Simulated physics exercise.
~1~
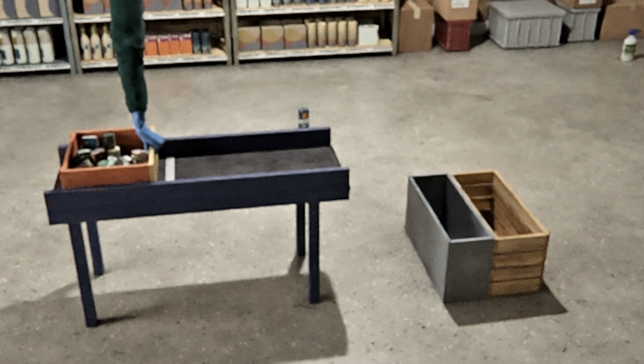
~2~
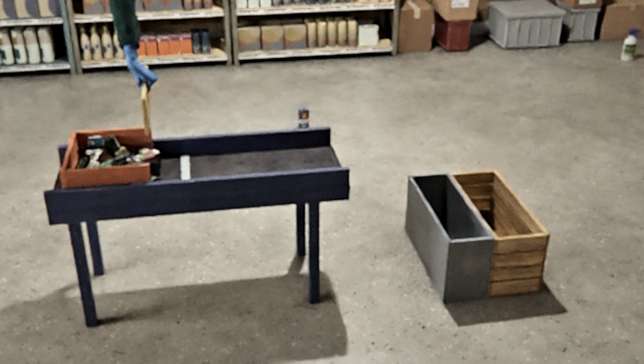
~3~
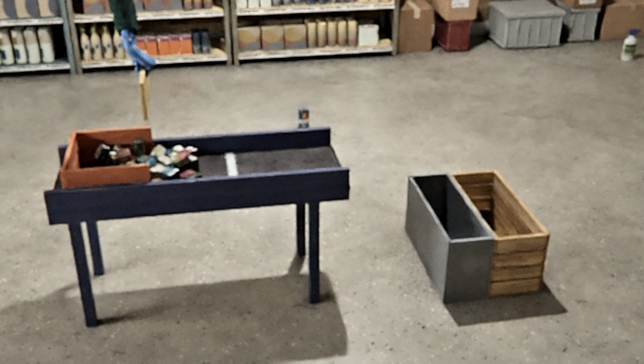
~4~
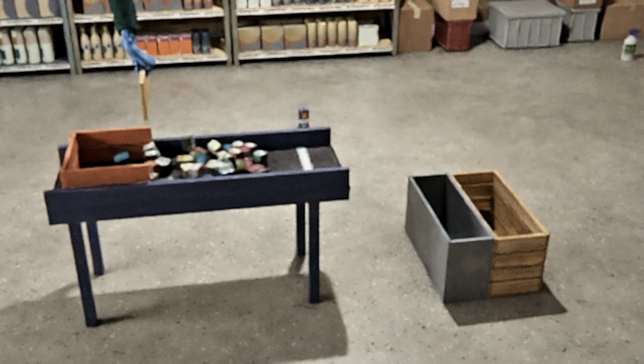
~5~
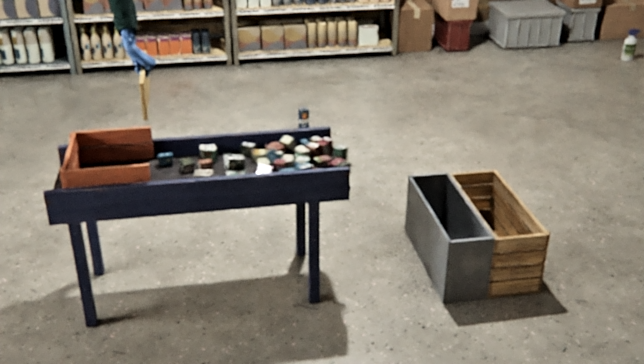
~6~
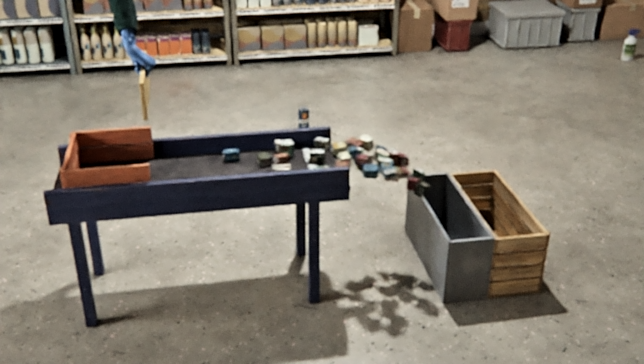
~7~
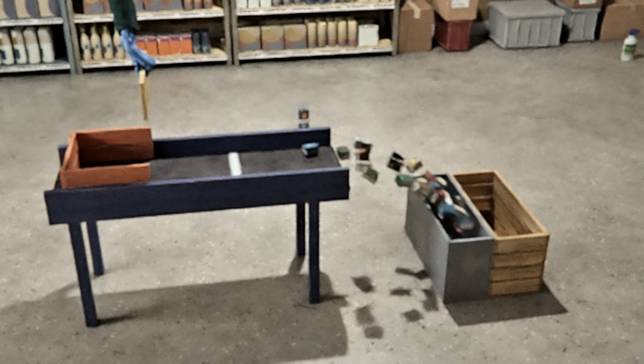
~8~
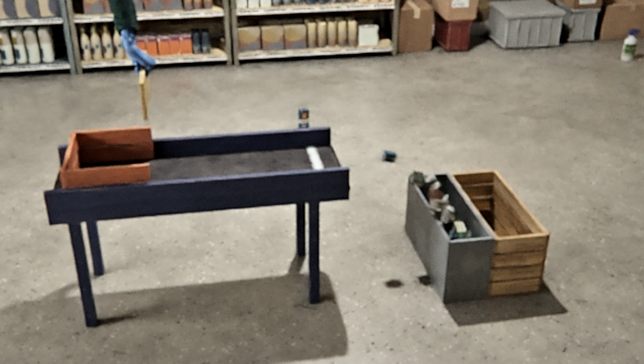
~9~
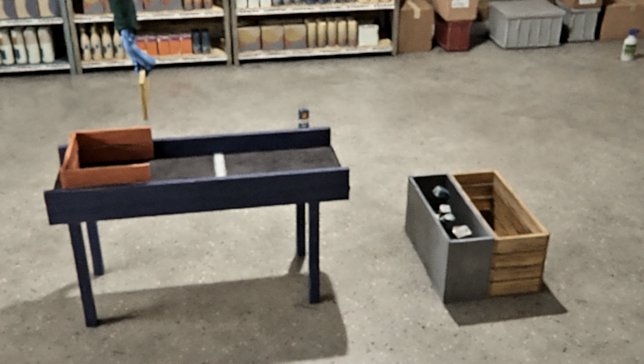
At the start, a pile of small cartons sits in an orange pen at the left end of a dark conveyor, with a grey bin and a wooden box on the floor to the right. A gloved hand lifts the gate upward, and the cartons begin sliding out onto the belt. They spread out as they ride to the right, leaving the pen empty. Reaching the far end, they tumble off in a loose stream and drop into the grey bin. One last carton trails through the air before the belt runs bare, with the cartons in the grey bin and the wooden box empty.
